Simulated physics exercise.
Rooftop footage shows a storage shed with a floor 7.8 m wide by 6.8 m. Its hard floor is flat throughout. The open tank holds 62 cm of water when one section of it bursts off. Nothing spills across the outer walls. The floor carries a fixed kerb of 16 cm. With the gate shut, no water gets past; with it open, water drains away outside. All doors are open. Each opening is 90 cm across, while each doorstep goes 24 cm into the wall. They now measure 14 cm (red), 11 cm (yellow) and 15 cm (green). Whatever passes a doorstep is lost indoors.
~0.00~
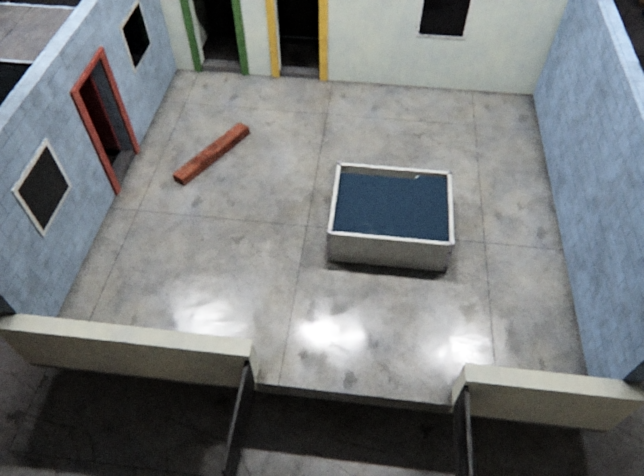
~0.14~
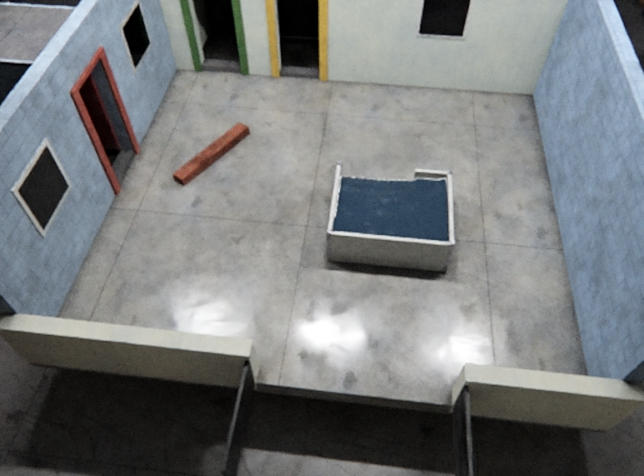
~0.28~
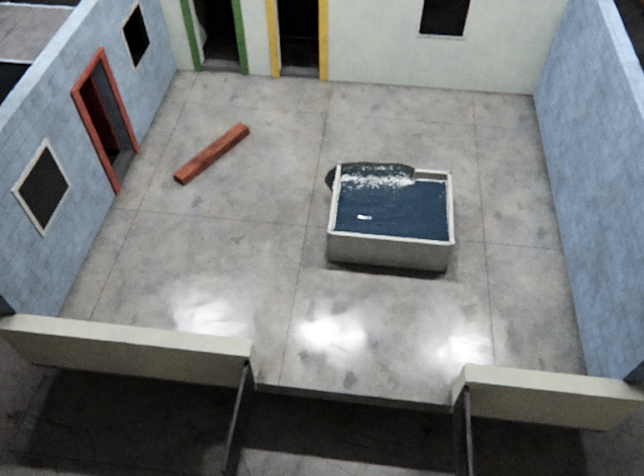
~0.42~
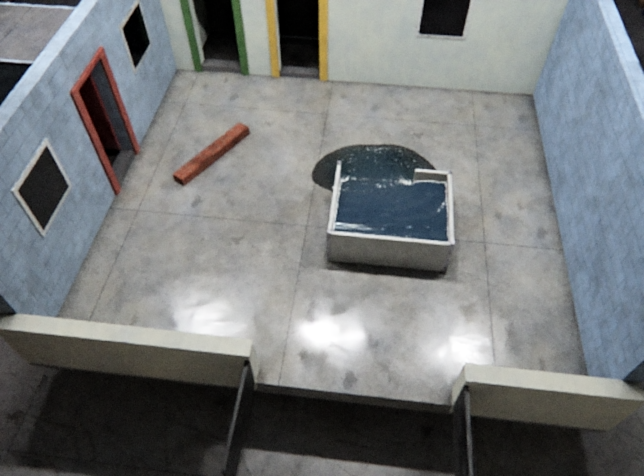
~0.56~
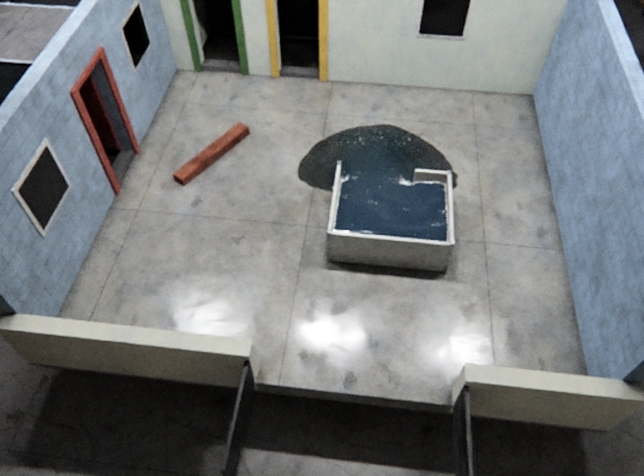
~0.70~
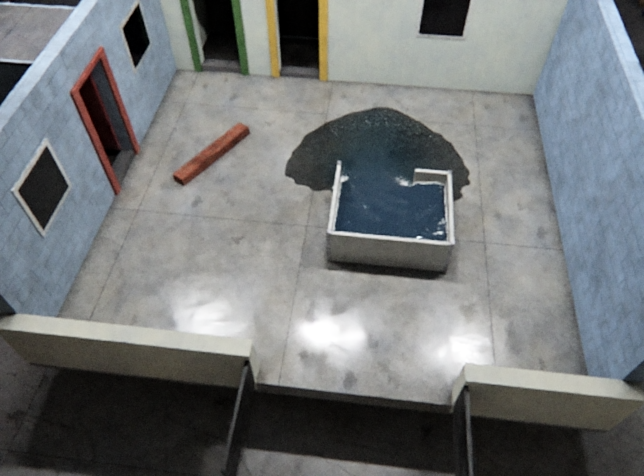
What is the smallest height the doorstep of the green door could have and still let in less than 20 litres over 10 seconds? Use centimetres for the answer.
About 6 cm.
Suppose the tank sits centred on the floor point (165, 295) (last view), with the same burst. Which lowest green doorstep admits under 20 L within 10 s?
That setup calls for roughly 17 cm.
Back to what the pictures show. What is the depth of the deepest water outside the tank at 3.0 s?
Max depth: Near 24 cm.
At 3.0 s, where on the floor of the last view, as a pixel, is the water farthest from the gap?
I'd put the front's tip around (176, 72).
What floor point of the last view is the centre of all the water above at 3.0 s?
Look at about (371, 140) in the last view.
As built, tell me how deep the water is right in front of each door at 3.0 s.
In cm: Red 0, yellow 14, green 9.
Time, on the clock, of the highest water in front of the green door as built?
At roughly 2.8 s.
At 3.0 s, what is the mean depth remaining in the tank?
Average depth: Approx. 17 cm.
After 1.4 s water covers 20 % of the floor, deepest (28 cm) near (359, 189); it has not reached the green door.
After 3.0 s water covers 30 % of the floor, deepest (24 cm) near (176, 72); 9 cm at the green door, 0 litres in over its 15 cm doorstep.
After 10.0 s water covers 80 % of the floor, deepest (6 cm) near (45, 342); 5 cm at the green door, 0 litres in over its 15 cm doorstep.
At the green door as built, the water arrived by 2.3 s and peaked near 10 cm at 2.8 s.
With a doorstep of 5 cm, 31 litres would have come in within the 10 s; with 7 cm, 11 litres. So under 20 litres takes about 6 cm.
